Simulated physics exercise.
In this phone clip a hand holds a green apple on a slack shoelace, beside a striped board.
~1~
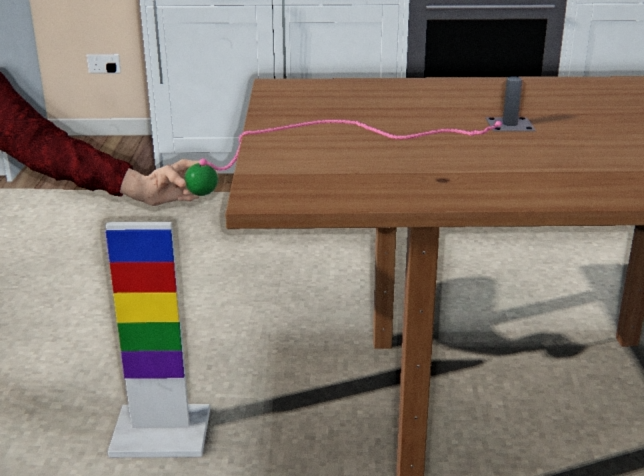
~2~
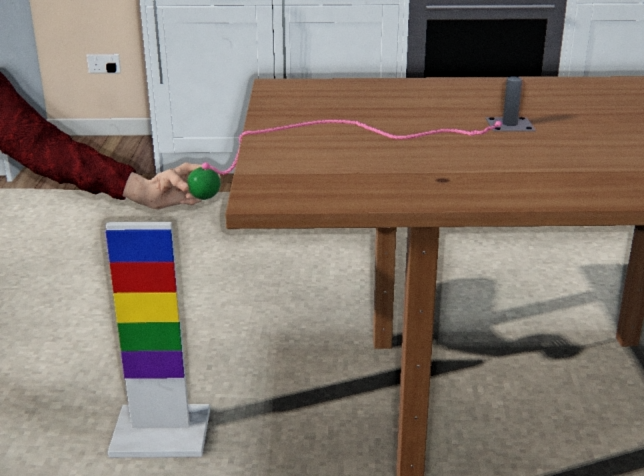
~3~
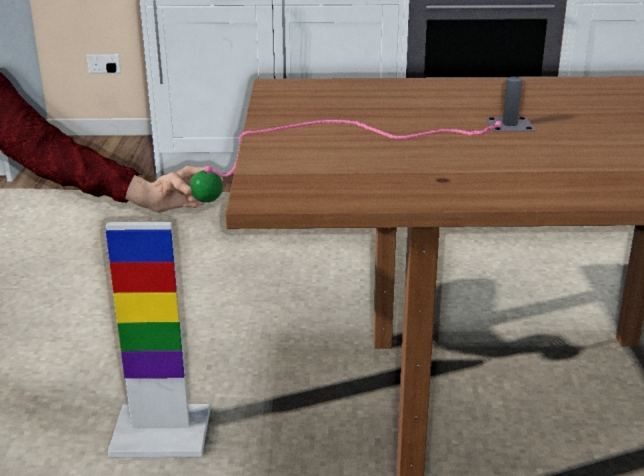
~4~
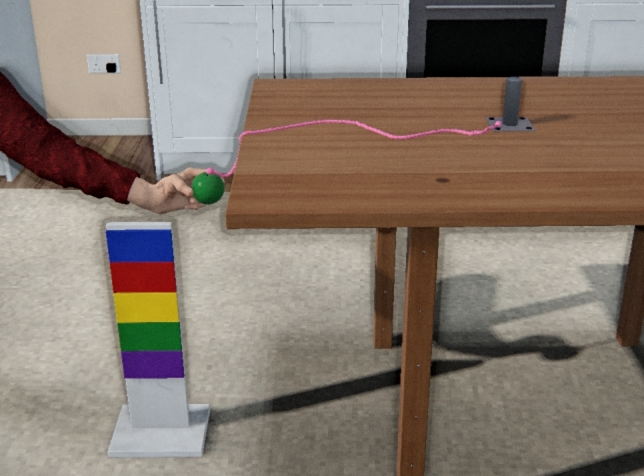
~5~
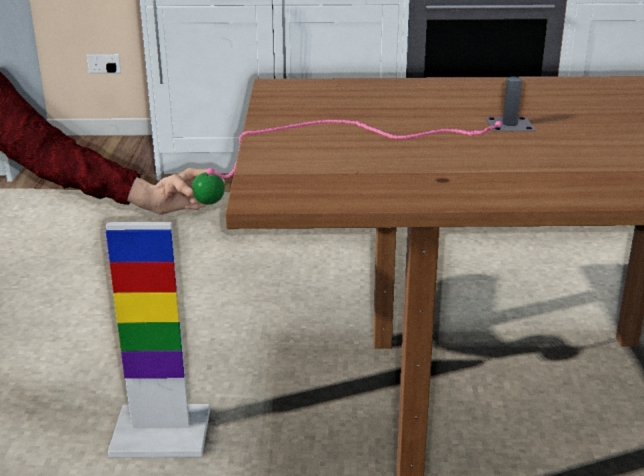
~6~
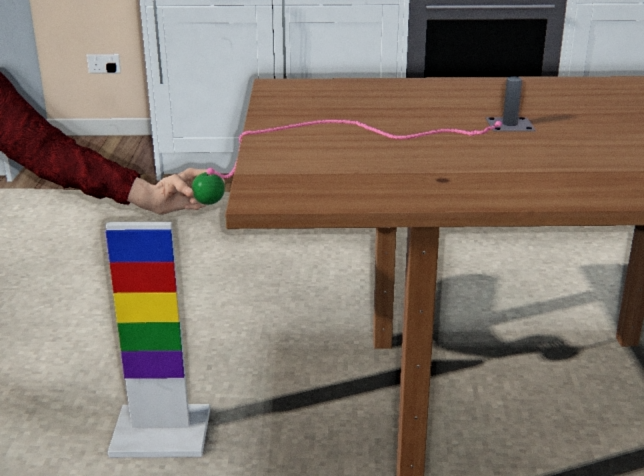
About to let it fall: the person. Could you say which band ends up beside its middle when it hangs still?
Sure, it is red.
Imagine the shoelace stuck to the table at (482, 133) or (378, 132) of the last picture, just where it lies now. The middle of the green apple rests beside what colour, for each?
Results, in sequence: Red / blue.
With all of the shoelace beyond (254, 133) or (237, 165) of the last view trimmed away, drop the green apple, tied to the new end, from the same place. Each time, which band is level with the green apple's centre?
Per try - 1: Above them all; 2: Blue.
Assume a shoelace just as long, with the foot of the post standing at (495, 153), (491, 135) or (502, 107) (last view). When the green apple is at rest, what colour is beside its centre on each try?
For the first it is yellow, for the second yellow, for the third red.
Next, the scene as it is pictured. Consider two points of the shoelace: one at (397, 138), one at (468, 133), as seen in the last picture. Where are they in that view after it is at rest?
First one: (356, 130); second one: (432, 127).
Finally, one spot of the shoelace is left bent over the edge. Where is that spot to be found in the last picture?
Around (307, 124).
A little later, apple near (235, 260); level with red.
Next, apple near (261, 272); level with red.
When it is over, apple near (246, 277); level with red. At red.
